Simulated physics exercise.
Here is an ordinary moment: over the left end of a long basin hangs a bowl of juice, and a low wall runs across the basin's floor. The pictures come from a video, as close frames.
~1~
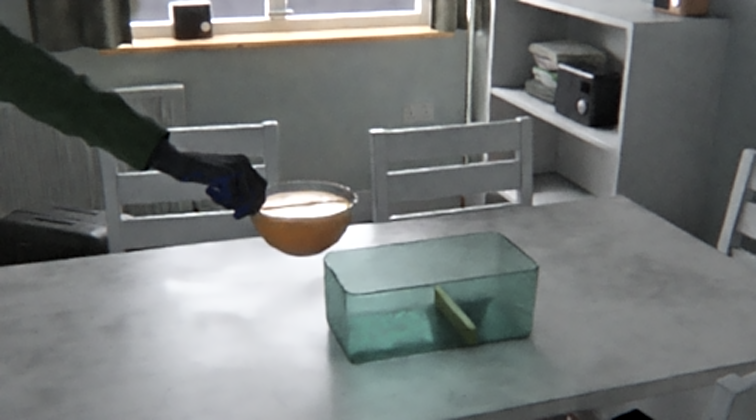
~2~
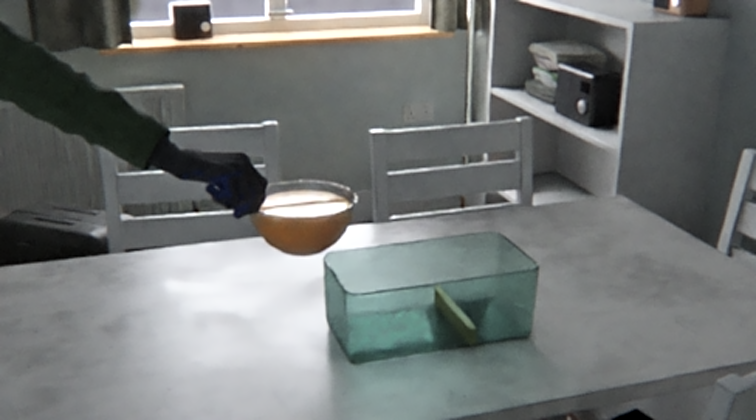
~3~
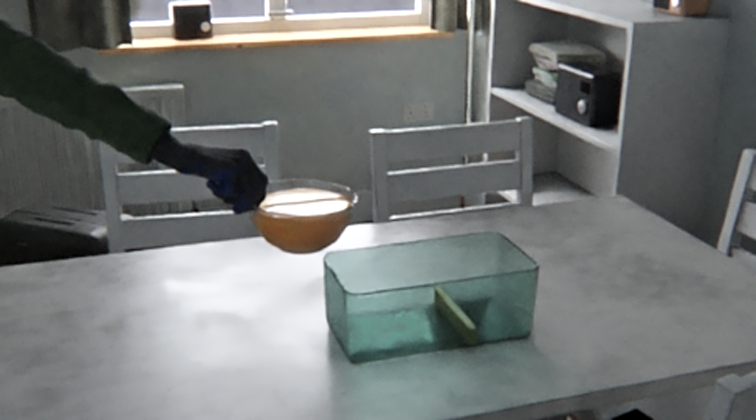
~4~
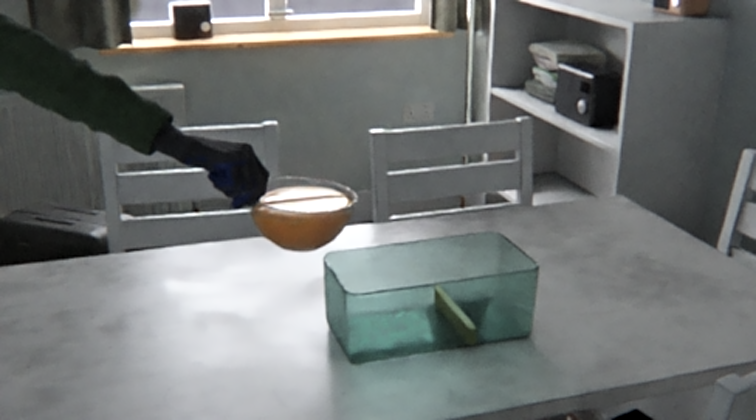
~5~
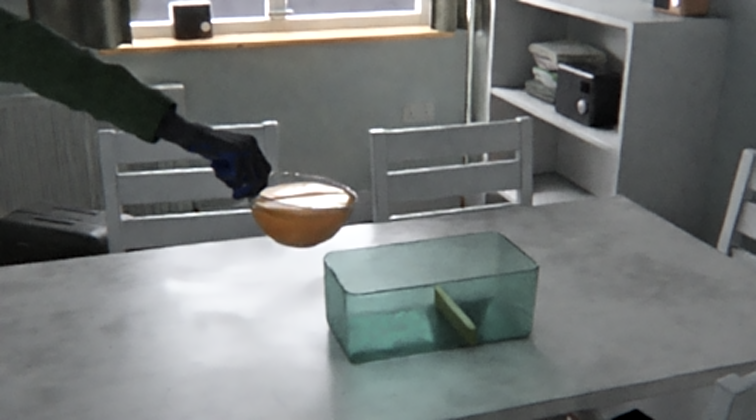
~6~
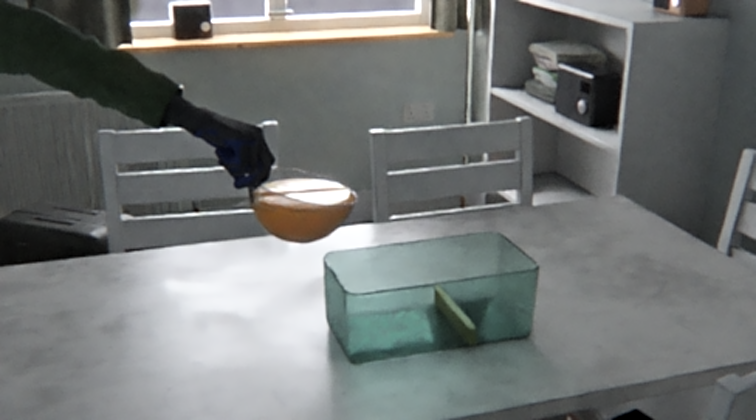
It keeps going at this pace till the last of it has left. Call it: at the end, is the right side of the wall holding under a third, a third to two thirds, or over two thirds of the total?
The right side holds under a third of the total.
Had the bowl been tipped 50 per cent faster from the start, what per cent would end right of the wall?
Somewhere near 25 percent.
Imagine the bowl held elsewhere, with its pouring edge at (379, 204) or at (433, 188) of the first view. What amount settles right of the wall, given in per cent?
35 % and 40 %.
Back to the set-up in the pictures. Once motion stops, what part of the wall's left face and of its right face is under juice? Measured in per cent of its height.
Some 70 per cent left and 30 right.
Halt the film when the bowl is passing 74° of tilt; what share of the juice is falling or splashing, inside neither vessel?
I'd put it at roughly 45 percent of it.
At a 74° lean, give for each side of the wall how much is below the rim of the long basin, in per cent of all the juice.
Roughly 15 per cent on the left, roughly 0 per cent on the right.
A moment on, the bowl is tipped part way and 43 per cent is still to pour, 13 is left of the wall and 0 right of it.
Next, the bowl is tipped right over and 0 per cent is still to pour, 79 is left of the wall and 8 right of it.
Then the bowl is tipped right over and 0 per cent is still to pour, 83 is left of the wall and 14 right of it.
Later the bowl is tipped right over and 0 per cent is still to pour, 79 is left of the wall and 18 right of it.
In the end 79 per cent lies left of the wall, 19 right of it and 2 outside.
